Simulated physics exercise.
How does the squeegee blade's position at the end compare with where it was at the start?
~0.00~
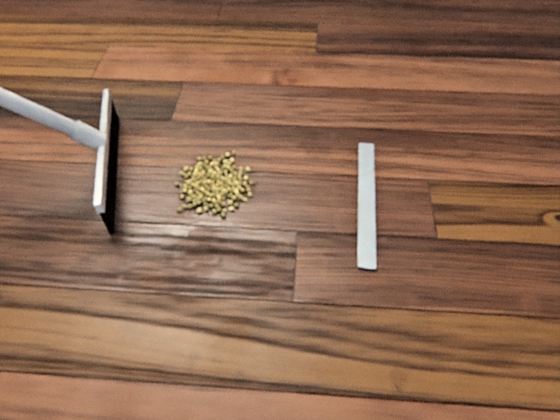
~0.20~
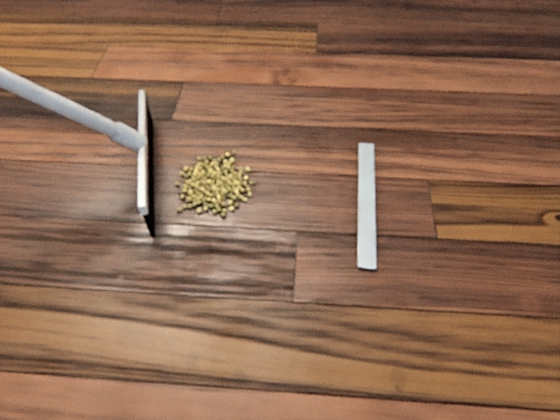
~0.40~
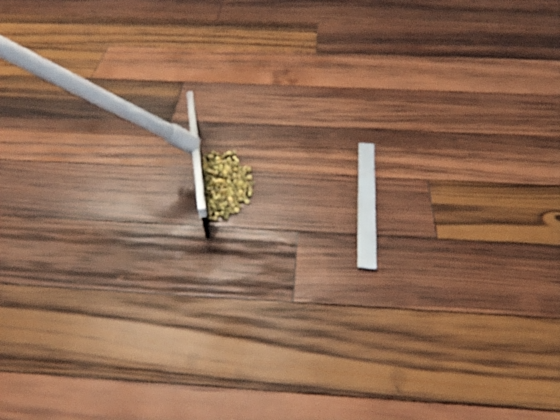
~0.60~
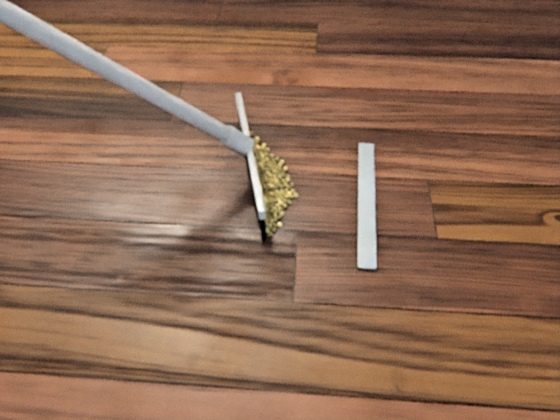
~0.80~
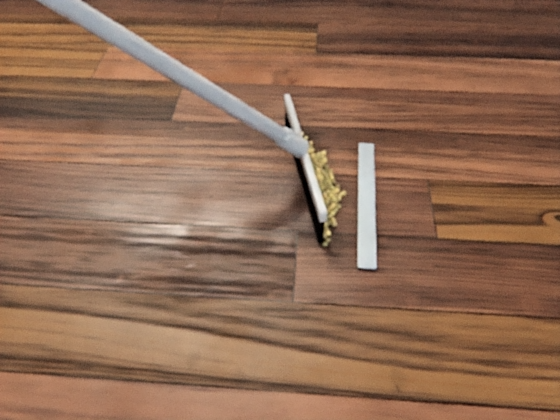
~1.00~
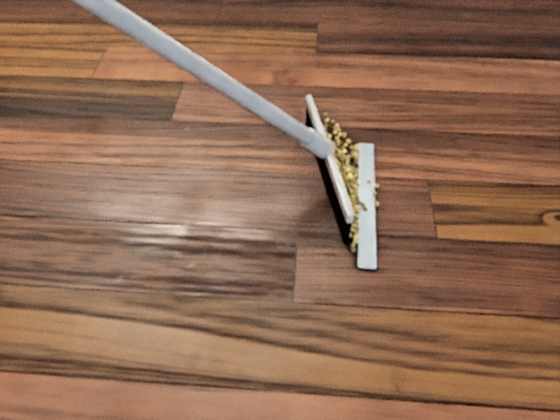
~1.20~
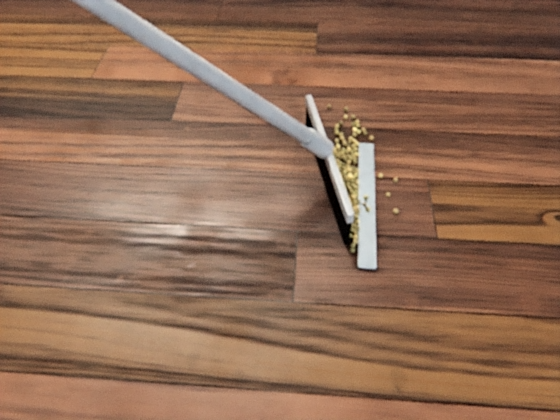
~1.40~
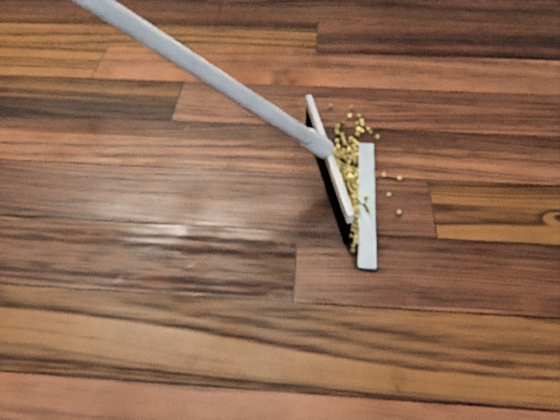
At the start the blade stood upright on the left, clear of the bean pile. By the end it was well to the right, tilted and close up against the pale strip, with beans caught between them.
